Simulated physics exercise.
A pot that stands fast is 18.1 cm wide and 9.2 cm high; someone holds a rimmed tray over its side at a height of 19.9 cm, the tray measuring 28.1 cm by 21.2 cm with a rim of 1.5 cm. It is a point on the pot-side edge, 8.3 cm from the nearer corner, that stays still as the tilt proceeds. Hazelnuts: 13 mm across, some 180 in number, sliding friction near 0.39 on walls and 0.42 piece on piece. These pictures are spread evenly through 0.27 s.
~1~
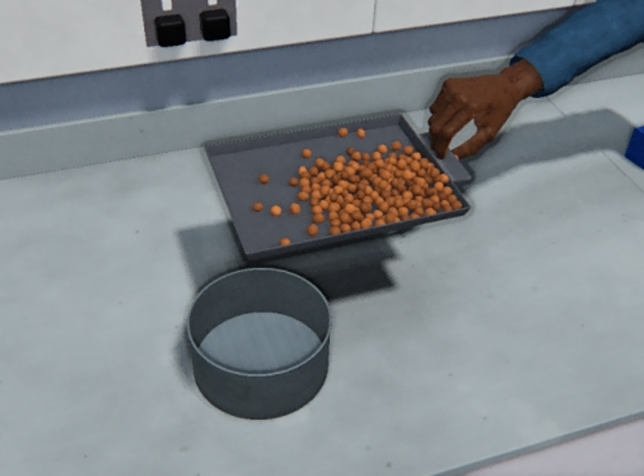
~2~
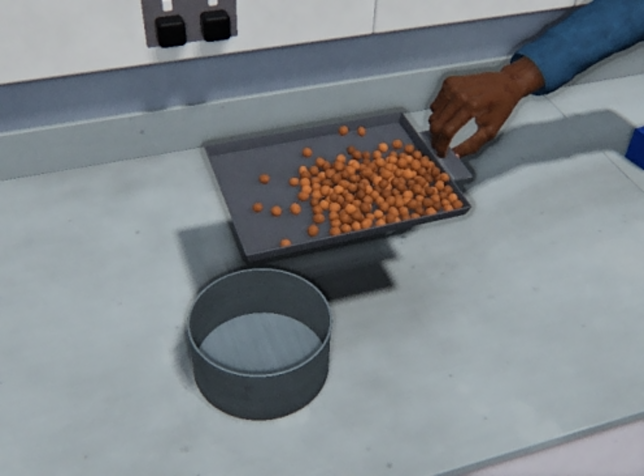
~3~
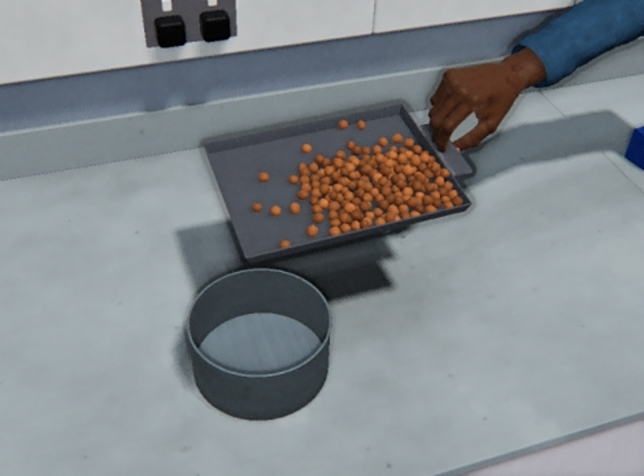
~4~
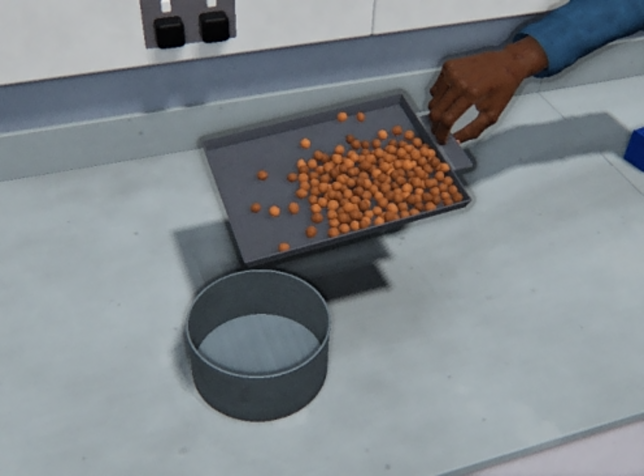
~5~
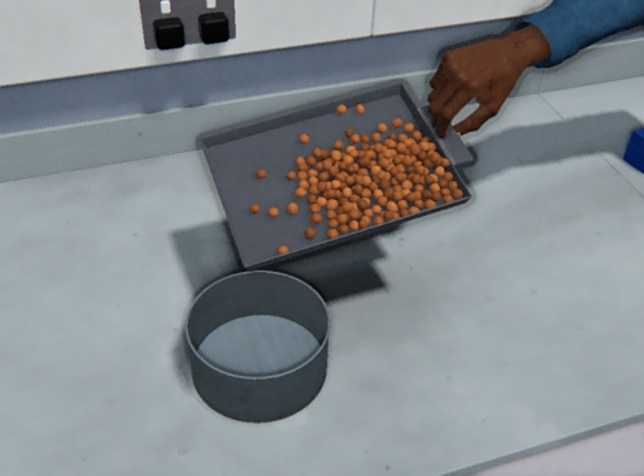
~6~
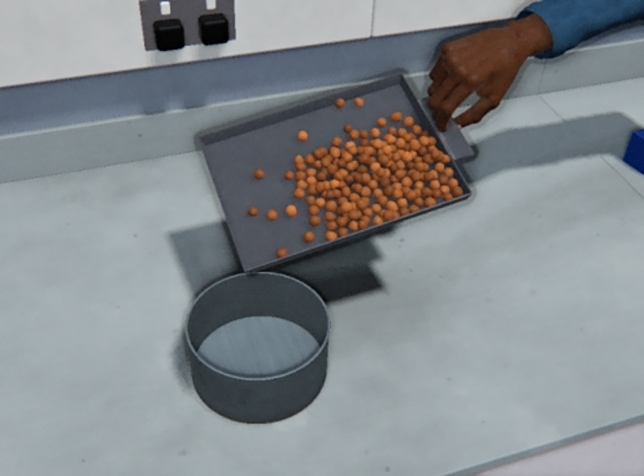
A dark rimmed tray scattered with small orange-brown balls, held by a hand at its right end, starts out level above a pale counter near a round grey pot. The hand gradually tilts it, the far edge rising and the left front corner dipping slightly, while the balls barely shift.
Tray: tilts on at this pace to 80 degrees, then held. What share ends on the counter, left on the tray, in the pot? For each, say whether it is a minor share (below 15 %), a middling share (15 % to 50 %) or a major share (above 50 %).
Counter: Minimal. Left on the tray: Minimal. Pot: Predominant.
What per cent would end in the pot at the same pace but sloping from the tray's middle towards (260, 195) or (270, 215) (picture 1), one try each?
Around 20 % for the first direction, around 70 % for the second.
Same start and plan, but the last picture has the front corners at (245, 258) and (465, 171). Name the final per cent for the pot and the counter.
Pot 55; counter 45.
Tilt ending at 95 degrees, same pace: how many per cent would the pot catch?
95 %.
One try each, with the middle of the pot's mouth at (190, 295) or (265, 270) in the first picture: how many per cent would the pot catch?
About 30 and 30 per cent.
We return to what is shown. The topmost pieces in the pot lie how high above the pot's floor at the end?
About 3.0 centimetres.
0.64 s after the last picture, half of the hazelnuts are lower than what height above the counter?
Around 20 cm up.
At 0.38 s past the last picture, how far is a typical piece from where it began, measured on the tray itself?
About 7 cm.
Then, 0.38 s after the last picture, tilt 47 degrees; the tray holds 100 %, the pot 0 %.
Then, 0.64 s after the last picture, tilt 68 degrees; the tray holds 65 %, the pot 15 %.
Then, 1.00 s after the last picture, tilt 80 degrees; the tray holds 10 %, the pot 85 %.
In the end, counter 5 %, tray 0 %, pot 95 %.
